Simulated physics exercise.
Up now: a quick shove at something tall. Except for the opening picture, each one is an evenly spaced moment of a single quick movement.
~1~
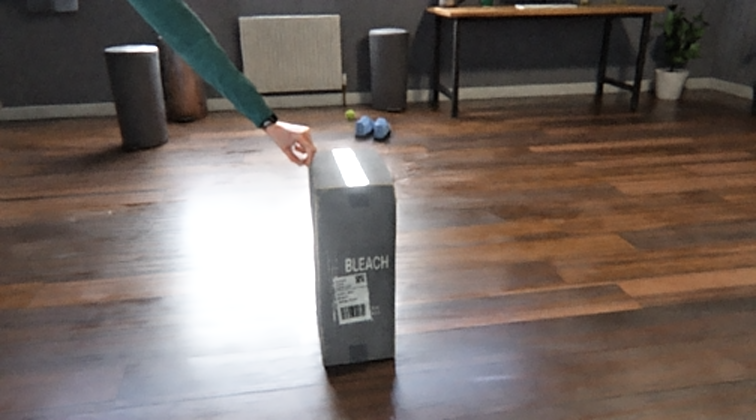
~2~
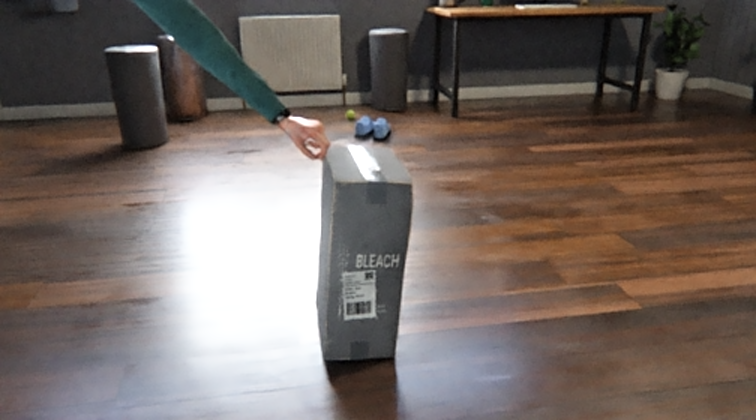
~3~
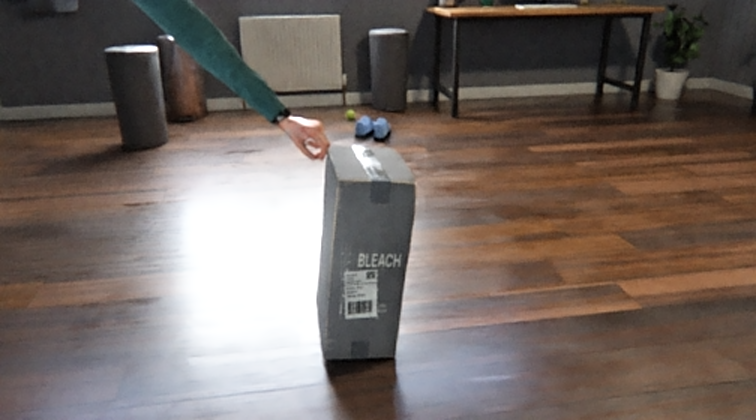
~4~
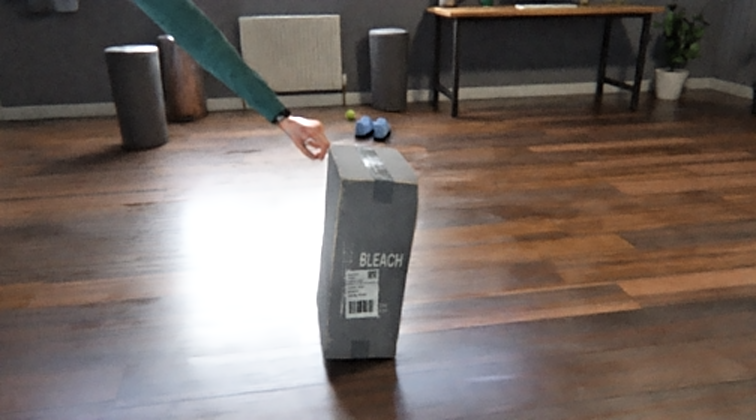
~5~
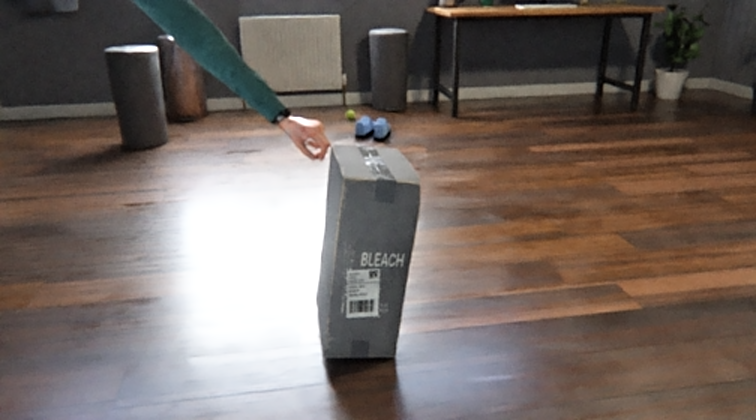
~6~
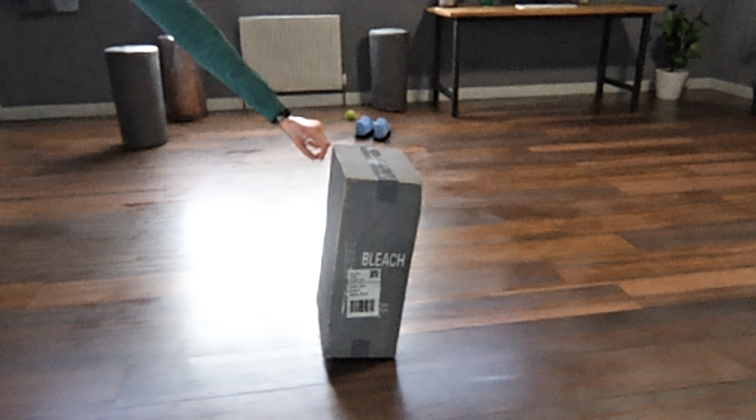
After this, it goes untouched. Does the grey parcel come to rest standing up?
My guess is it will hold its balance after that.
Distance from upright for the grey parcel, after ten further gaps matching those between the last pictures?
Angle from vertical in that picture: 4°.
Then, 0.28 s on from there, grey parcel 2° off upright near (347, 252).
In the end, the grey parcel rocks back upright, near (350, 253).
